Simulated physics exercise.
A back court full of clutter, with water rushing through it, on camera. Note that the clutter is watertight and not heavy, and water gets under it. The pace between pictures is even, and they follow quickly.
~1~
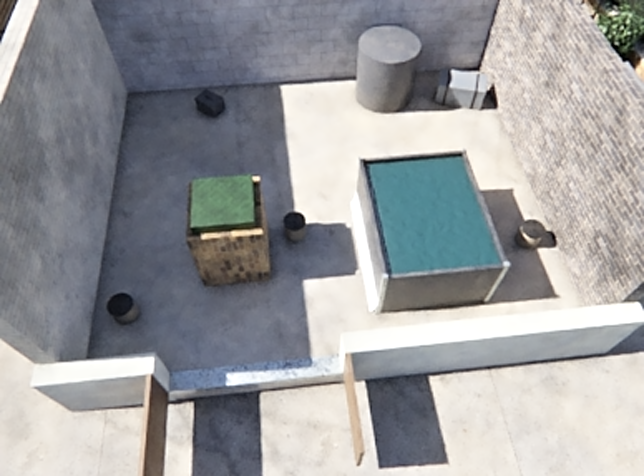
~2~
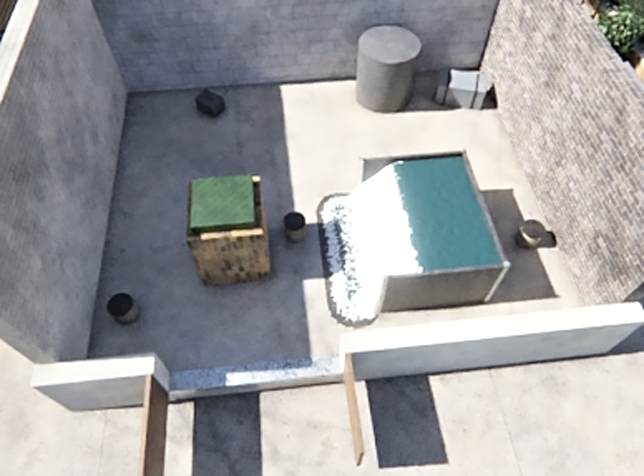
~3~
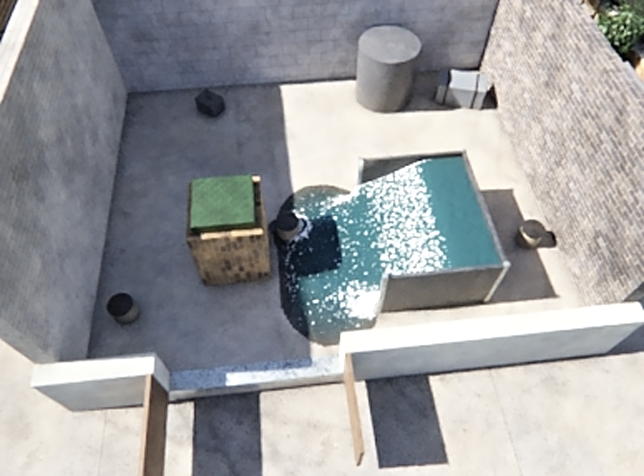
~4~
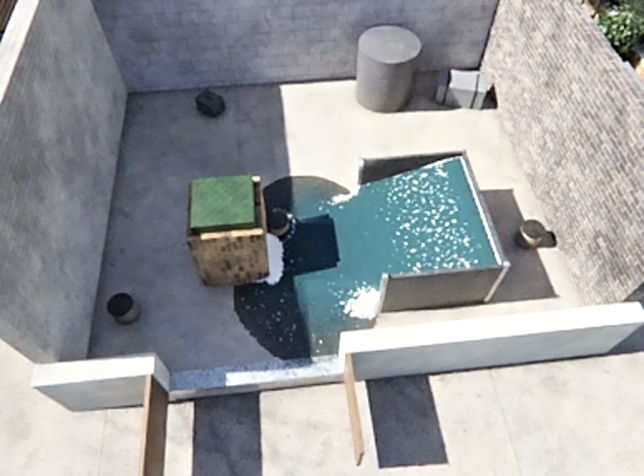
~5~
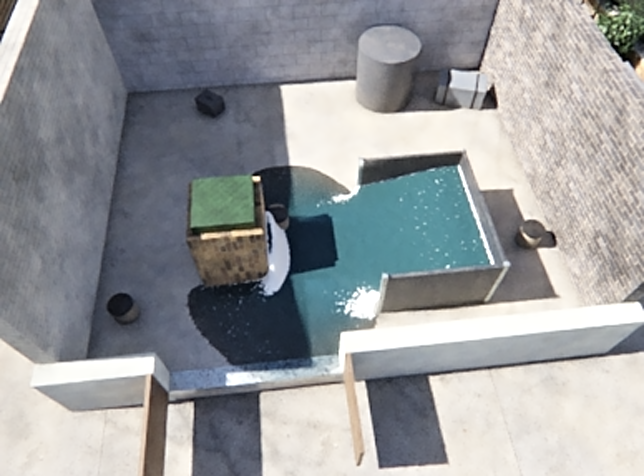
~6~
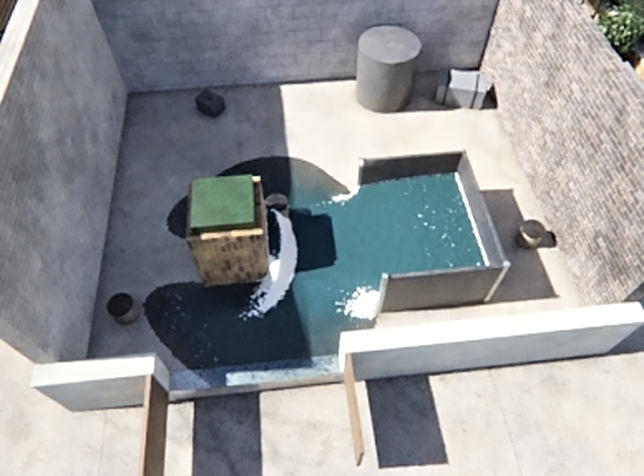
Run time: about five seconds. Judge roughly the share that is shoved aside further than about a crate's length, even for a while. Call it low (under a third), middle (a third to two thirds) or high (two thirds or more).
Middle.
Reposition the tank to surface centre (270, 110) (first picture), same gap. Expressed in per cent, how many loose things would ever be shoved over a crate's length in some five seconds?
I'd put it at around 40 per cent.
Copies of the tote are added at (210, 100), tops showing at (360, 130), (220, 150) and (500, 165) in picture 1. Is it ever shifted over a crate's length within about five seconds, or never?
The answers, in order, are remains nearby, displaced a stride and remains nearby.
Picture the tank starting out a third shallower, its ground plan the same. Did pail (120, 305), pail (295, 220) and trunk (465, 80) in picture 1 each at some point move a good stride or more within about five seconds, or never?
Well, one by one: Carried that far, carried that far, not carried that far.
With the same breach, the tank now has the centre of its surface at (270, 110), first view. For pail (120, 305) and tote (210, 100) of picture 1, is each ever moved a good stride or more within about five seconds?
In that order: Swept aside, swept aside.
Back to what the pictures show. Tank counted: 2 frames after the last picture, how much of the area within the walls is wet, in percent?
About 40 percent.
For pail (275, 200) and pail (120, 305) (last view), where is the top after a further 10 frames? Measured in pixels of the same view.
Roughly (147, 79) and (150, 247).
A moment on, 1 of 5 are well off their spots; 1 afloat.
Next, 2 of 5 are well off their spots; 1 afloat.
Later, 2 of 5 are well off their spots; 3 afloat.
In the end, 3 of 5 are well off their spots, and 3 have been at some point; 3 afloat.
